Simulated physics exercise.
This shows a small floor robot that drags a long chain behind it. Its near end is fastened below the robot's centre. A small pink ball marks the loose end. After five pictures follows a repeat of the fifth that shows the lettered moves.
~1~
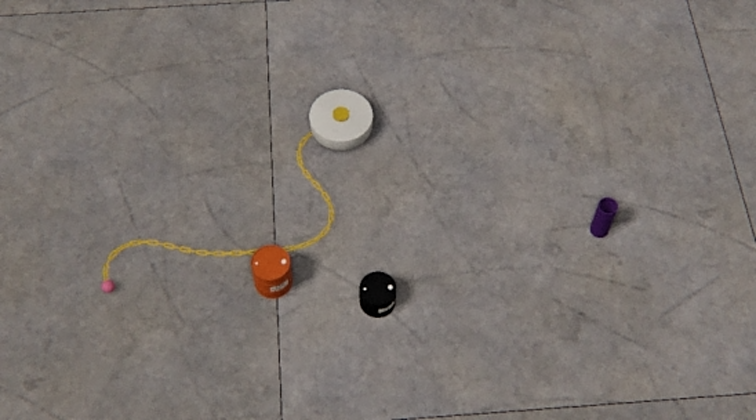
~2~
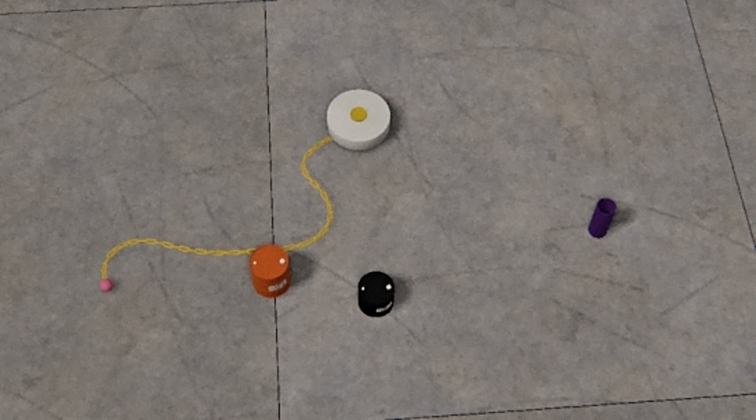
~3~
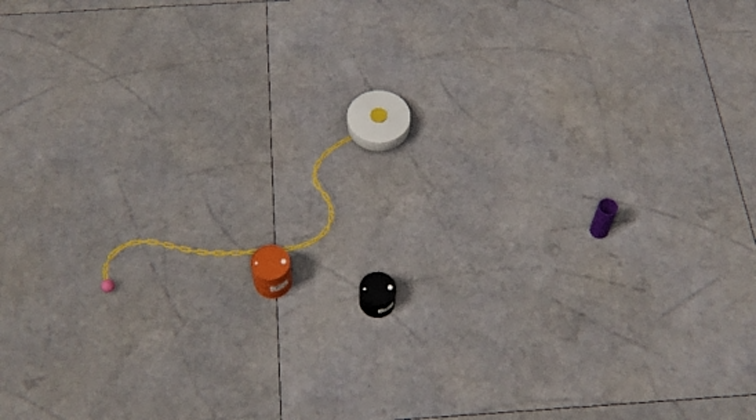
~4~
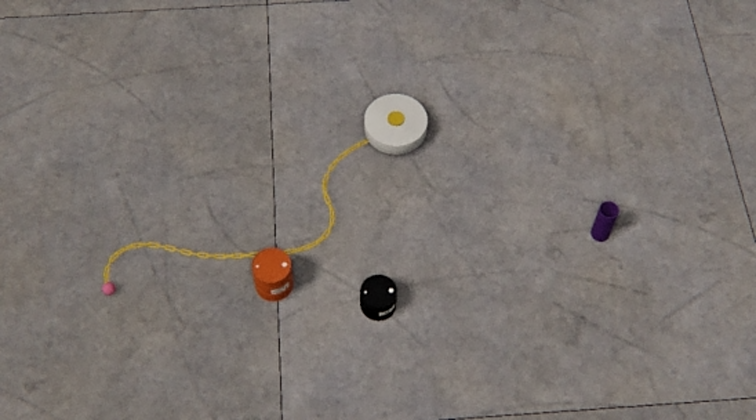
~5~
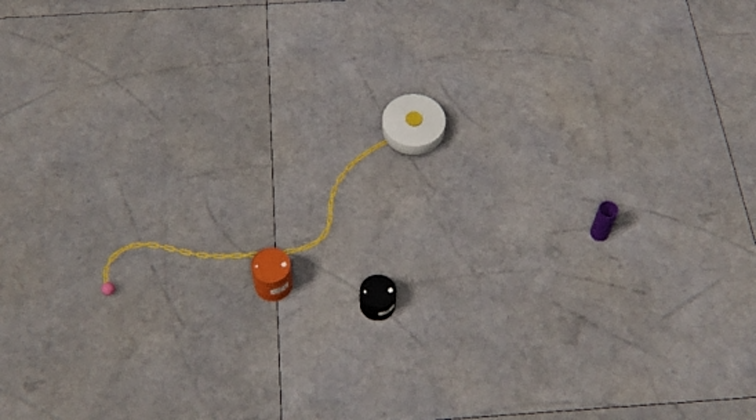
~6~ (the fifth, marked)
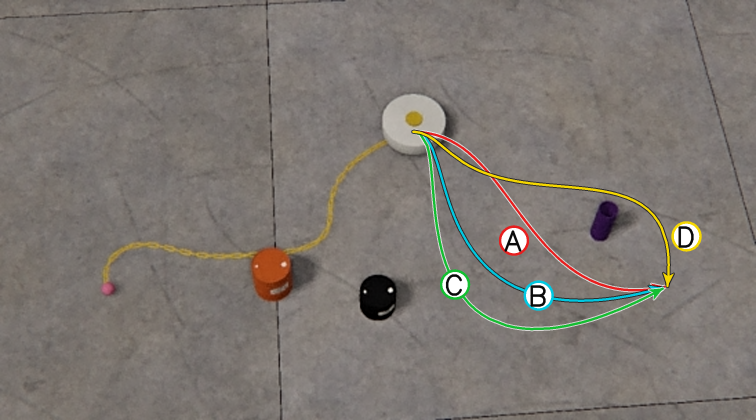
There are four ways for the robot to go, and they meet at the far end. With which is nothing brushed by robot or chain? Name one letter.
It should follow A.
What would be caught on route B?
It is the orange keg.
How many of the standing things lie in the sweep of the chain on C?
It sweeps two.
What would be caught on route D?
It is the purple post.
On the marked copy, A from (413, 132) via (526, 222) to (665, 287); B from (413, 132) via (487, 268) to (662, 288); C from (413, 132) via (469, 304) to (663, 289); D from (413, 132) via (571, 187) to (667, 286).
Taking A. A third of the way, robot (505, 185), middle of the chain (296, 222), free end (108, 288).
Two thirds of the way, robot (585, 271), middle of the chain (368, 237), free end (159, 258).
When it is over, robot (670, 281), middle of the chain (448, 262), free end (237, 244); nothing has been touched.
As for the rest, B meets the orange keg; C meets the orange keg and black pot; D meets the purple post.
